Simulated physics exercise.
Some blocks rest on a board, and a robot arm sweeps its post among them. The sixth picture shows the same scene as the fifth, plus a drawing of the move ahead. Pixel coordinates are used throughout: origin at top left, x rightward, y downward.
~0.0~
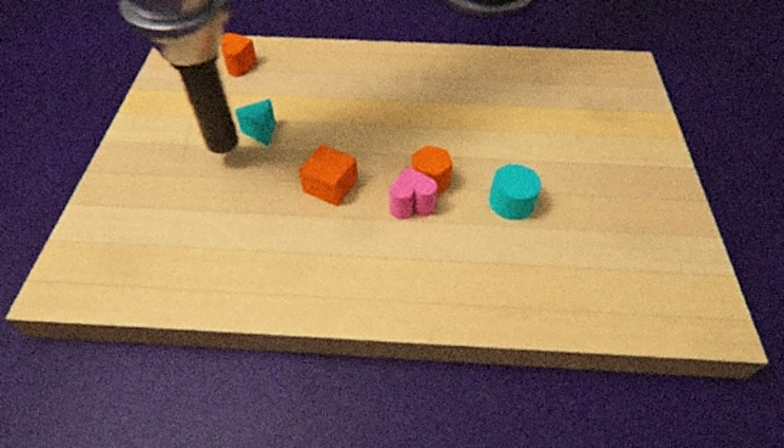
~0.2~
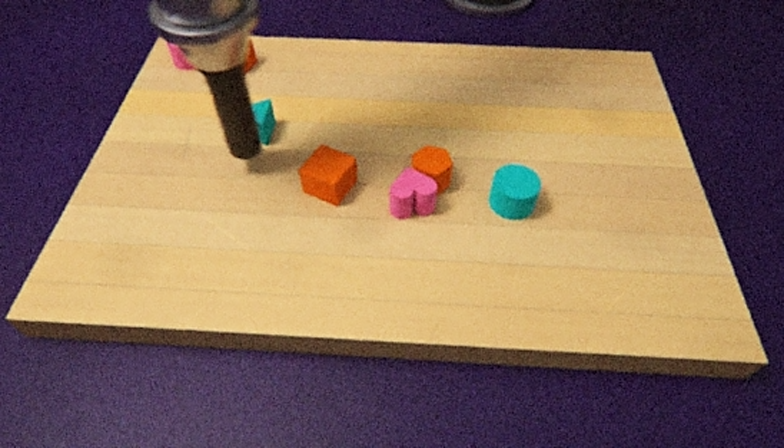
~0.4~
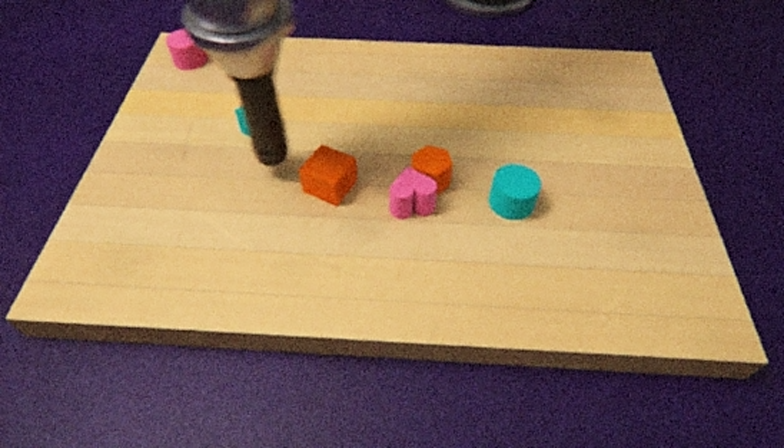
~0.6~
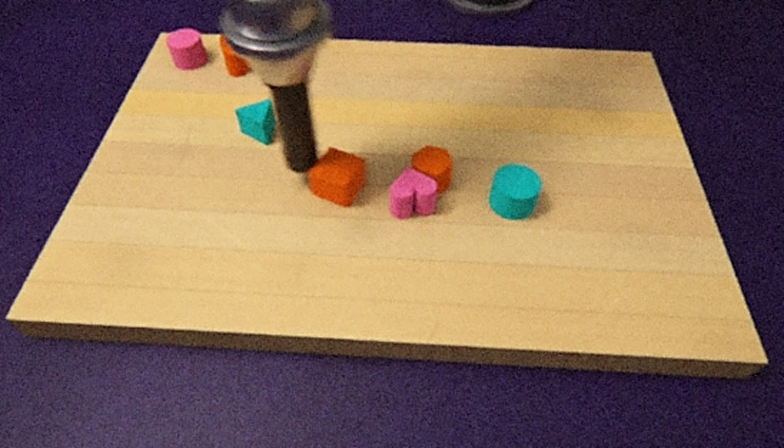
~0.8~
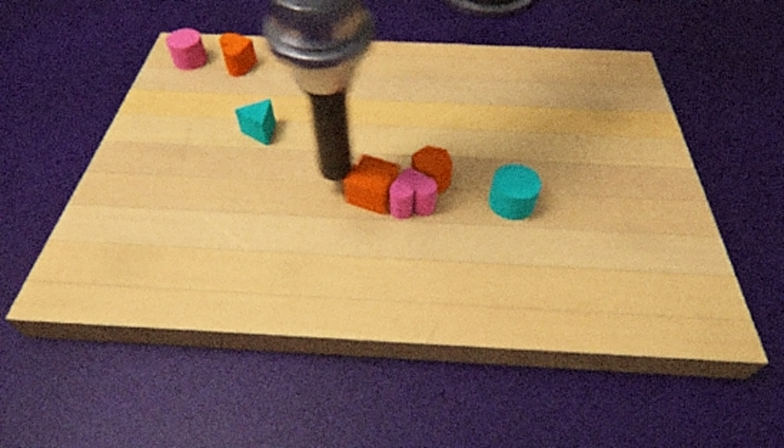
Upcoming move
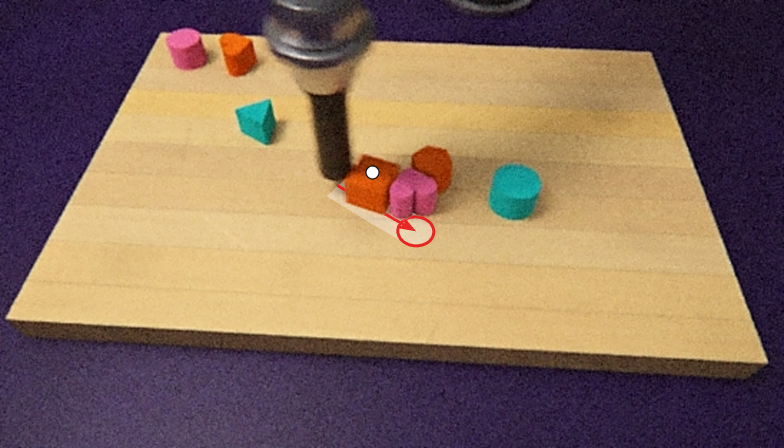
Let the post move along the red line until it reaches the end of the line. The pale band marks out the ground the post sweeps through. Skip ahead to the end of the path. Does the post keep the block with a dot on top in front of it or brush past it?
By then it is in front of the post.
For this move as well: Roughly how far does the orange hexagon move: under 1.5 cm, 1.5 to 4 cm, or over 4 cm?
It goes under 1.5 cm.
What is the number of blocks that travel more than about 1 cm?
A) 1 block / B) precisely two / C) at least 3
The one that fits is C, at least 3.
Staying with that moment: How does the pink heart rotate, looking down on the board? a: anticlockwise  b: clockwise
My answer is option a.
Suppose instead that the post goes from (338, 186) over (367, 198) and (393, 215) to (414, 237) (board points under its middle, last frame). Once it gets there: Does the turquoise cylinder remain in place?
I believe not.
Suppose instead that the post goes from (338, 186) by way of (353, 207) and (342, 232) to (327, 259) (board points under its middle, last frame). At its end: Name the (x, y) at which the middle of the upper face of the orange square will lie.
The orange square ends near (391, 190).
Path on the board, straight from (338, 186) to (416, 231); the dot is on the orange square.
What follows on the original path. One third of the way, post (362, 185); orange square (400, 185); pink heart (440, 189), turned 20° anticlockwise.
Two thirds of the way, post (389, 200); orange square (430, 196), turned 25° anticlockwise; pink heart (469, 191), turned 35° anticlockwise.
At the end, post (417, 216); orange square (459, 206), turned 45° anticlockwise; pink heart (494, 192), turned 55° anticlockwise; orange hexagon in place; turquoise cylinder (534, 177).
